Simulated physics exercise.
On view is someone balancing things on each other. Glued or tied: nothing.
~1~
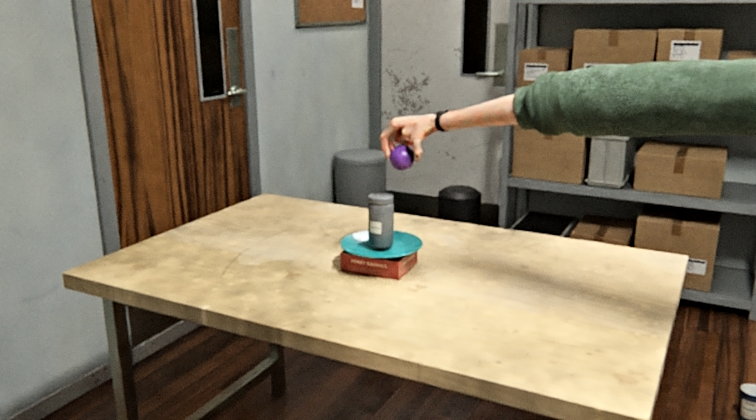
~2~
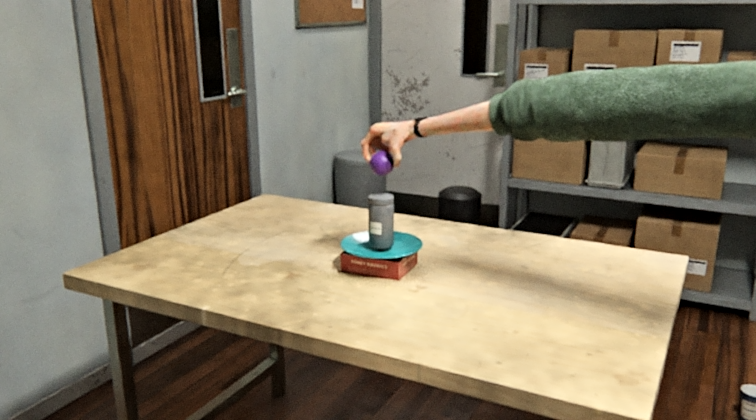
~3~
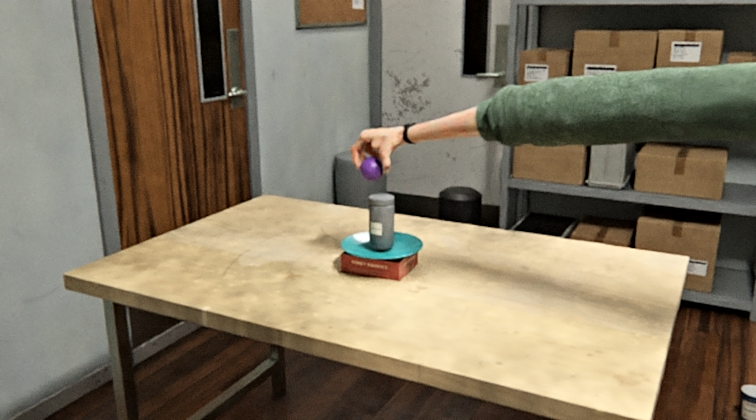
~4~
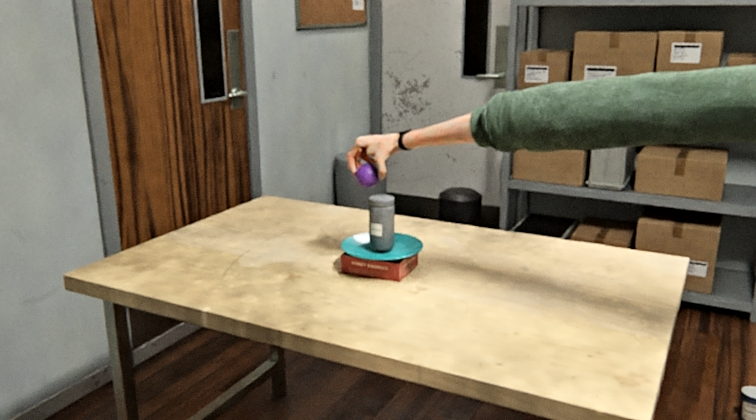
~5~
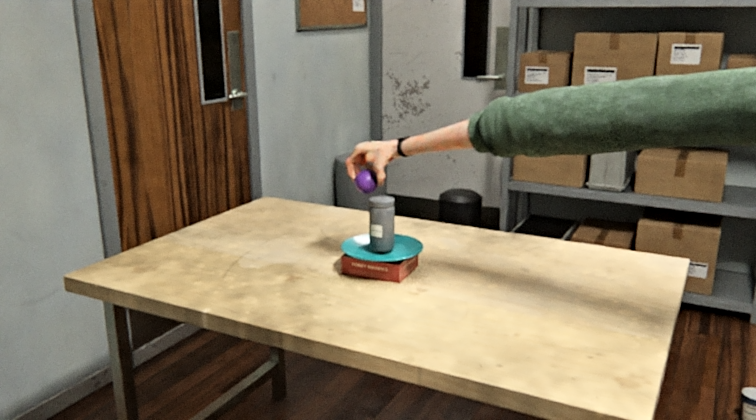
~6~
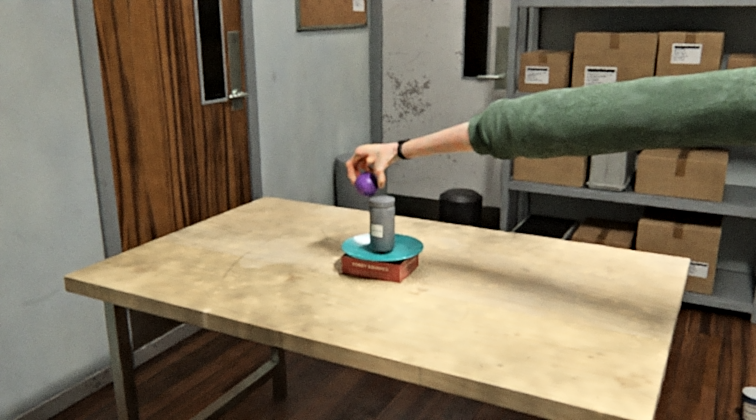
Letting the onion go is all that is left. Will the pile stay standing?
Something topples.
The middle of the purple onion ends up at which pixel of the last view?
In the final view it sits at roughly (348, 229).
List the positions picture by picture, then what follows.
The first frame shows coming down; purple onion (402, 158); turquoise plate (382, 246).
The second frame shows coming down; purple onion (383, 163); grey jar (381, 220).
The third frame shows coming down; purple onion (372, 169); red packet (380, 259).
The fourth frame shows coming down; purple onion (368, 175); turquoise plate (382, 248).
The fifth frame shows coming down; purple onion (367, 181); grey jar (382, 223).
The sixth frame shows in place under the hand; purple onion (367, 184); red packet (381, 261).
Then, 0.40 s later than the last frame, purple onion now fallen.
Then, 0.50 s later than the last frame, things are still on the move.
When it is over, fallen, purple onion; the other 3 as before. End places, in pixels of the last picture, purple onion near (347, 230). The pile loses its balance.
